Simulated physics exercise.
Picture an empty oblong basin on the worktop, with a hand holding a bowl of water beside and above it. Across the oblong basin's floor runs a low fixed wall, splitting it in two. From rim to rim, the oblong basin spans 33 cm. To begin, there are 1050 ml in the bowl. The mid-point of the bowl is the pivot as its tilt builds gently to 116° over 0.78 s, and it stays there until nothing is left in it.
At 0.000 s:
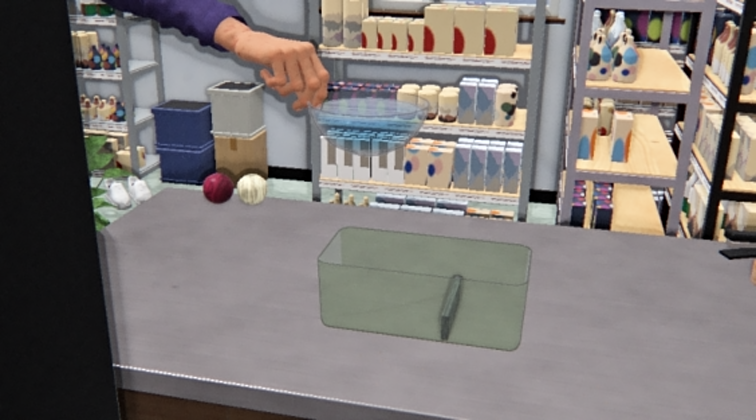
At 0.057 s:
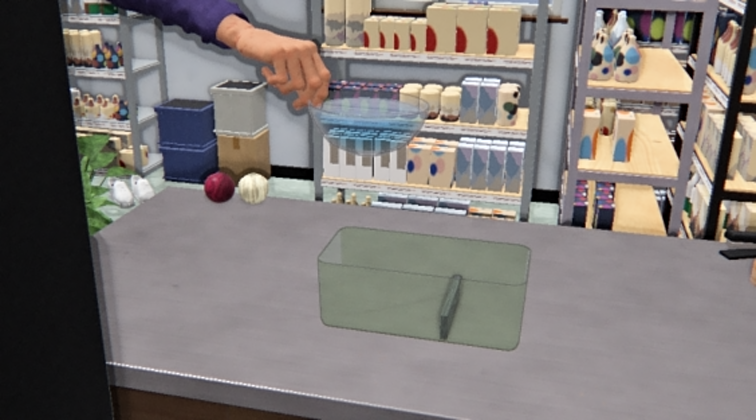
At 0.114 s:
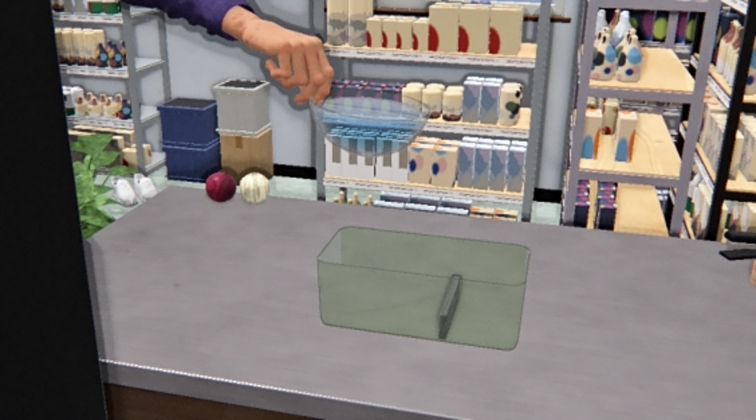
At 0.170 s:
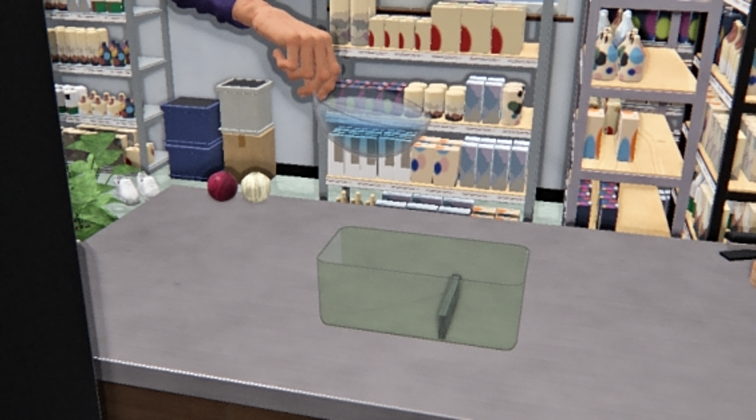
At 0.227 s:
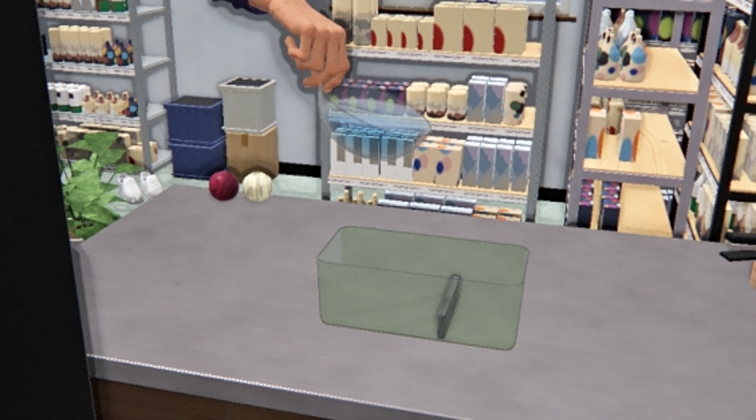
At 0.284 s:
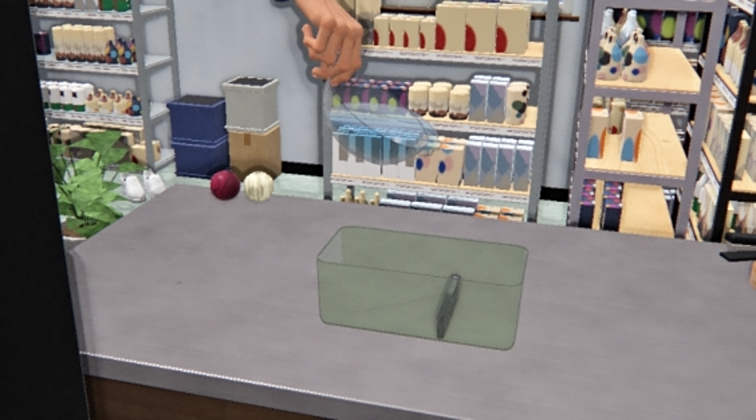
A hand held a clear bowl of water above a greenish see-through basin with a divider on a gray counter, and the bowl gradually tilted, its right side dipping lower.
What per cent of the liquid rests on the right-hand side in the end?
45 percent.
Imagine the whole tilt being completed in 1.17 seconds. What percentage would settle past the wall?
60 per cent.
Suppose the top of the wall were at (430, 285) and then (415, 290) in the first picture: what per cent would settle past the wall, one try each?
65 then 75 %.
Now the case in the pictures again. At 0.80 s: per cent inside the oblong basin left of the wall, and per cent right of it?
About 34 % left, 34 % right.
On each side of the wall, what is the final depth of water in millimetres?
Some 16 mm on the left and 30 mm on the right.
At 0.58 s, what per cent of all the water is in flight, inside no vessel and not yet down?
I'd put it at about 44 percent.
Then, 0.58 s in, the tilt is 99° and 4 per cent is still to pour, 3 is left of the wall and 47 right of it.
Then, 0.80 s in, the tilt is 116° and 0 per cent is still to pour, 34 is left of the wall and 35 right of it.
Then, 1.03 s in, the tilt is 116° and 0 per cent is still to pour, 43 is left of the wall and 47 right of it.
Then, 1.28 s in, the tilt is 116° and 0 per cent is still to pour, 45 is left of the wall and 45 right of it.
Finally, 45 per cent lies left of the wall, 45 right of it and 10 outside.
